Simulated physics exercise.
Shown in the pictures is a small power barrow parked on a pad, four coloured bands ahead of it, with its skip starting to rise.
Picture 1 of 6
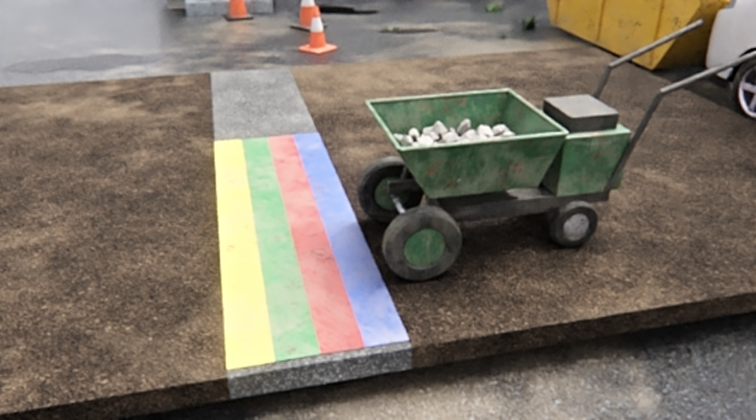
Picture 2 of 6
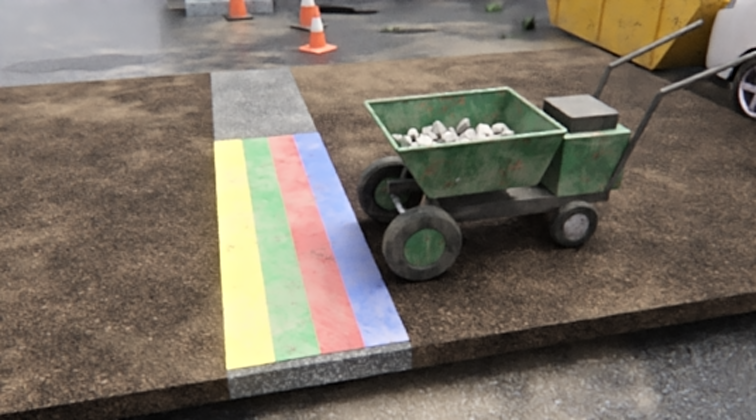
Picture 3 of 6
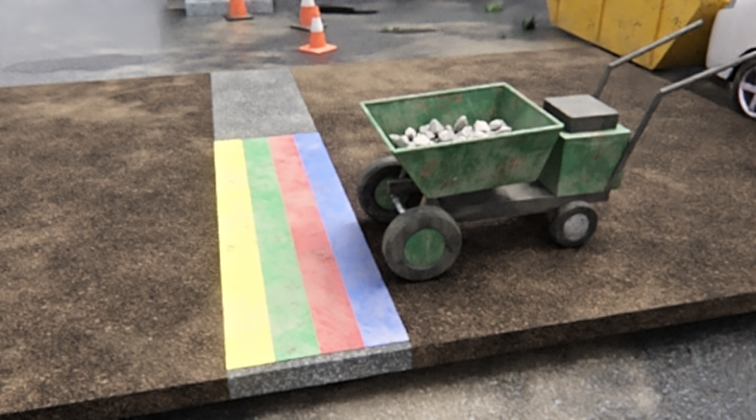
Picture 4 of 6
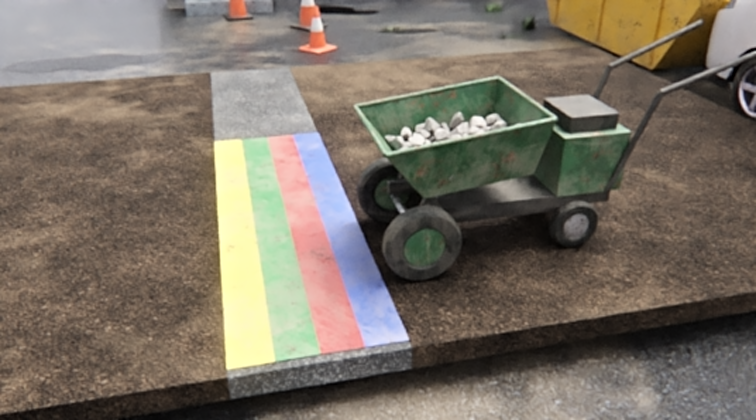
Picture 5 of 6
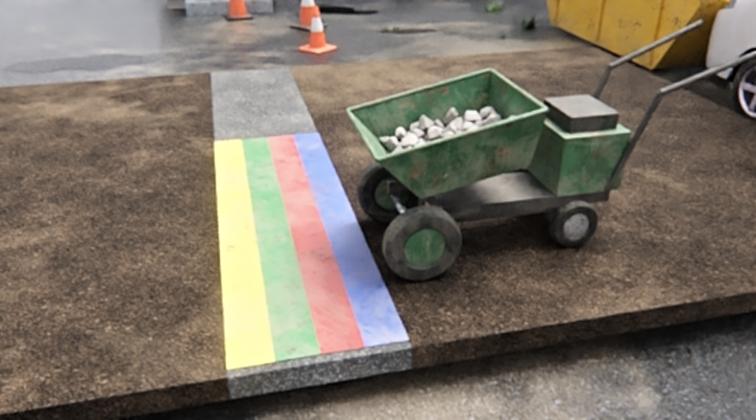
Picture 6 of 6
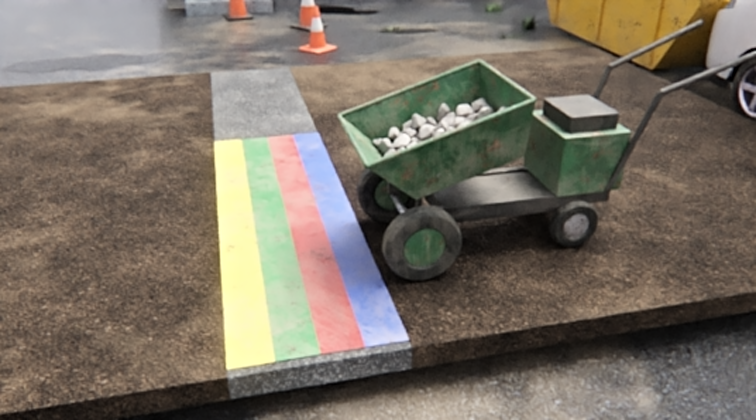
Green power barrow standing beside yellow, green, red and blue bands, its stone-filled skip gradually tilting forward to the left.
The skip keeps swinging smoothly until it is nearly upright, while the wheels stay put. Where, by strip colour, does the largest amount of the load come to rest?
On the green strip.
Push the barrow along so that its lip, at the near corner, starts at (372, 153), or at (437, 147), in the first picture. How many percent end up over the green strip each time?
30 and 30 in a hundred, in that order.
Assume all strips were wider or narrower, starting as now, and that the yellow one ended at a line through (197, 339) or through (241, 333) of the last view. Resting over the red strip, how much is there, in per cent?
Roughly 20 per cent first, then 10 per cent.
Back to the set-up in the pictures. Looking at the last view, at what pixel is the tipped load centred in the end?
Resting centre, last picture - approx. (269, 256).
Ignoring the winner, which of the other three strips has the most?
Yellow.
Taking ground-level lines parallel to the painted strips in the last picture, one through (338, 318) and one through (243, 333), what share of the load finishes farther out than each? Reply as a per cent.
Roughly 80 and 20 %.
Soon, skip tipped steeply; all in the skip.
A while on, skip tipped right over; nearly all in the skip; a stray few over the red strip; a small part over the green strip; a stray few over the yellow strip.
Towards the end, skip tipped right over; about a quarter in the skip; a small part over the red strip; about a third over the green strip; about a quarter over the yellow strip; a small part off the paint.
Finally, skip tipped right over; a small part in the skip; none over the blue strip; a small part over the red strip; about a third over the green strip; about a quarter over the yellow strip; a small part off the paint.
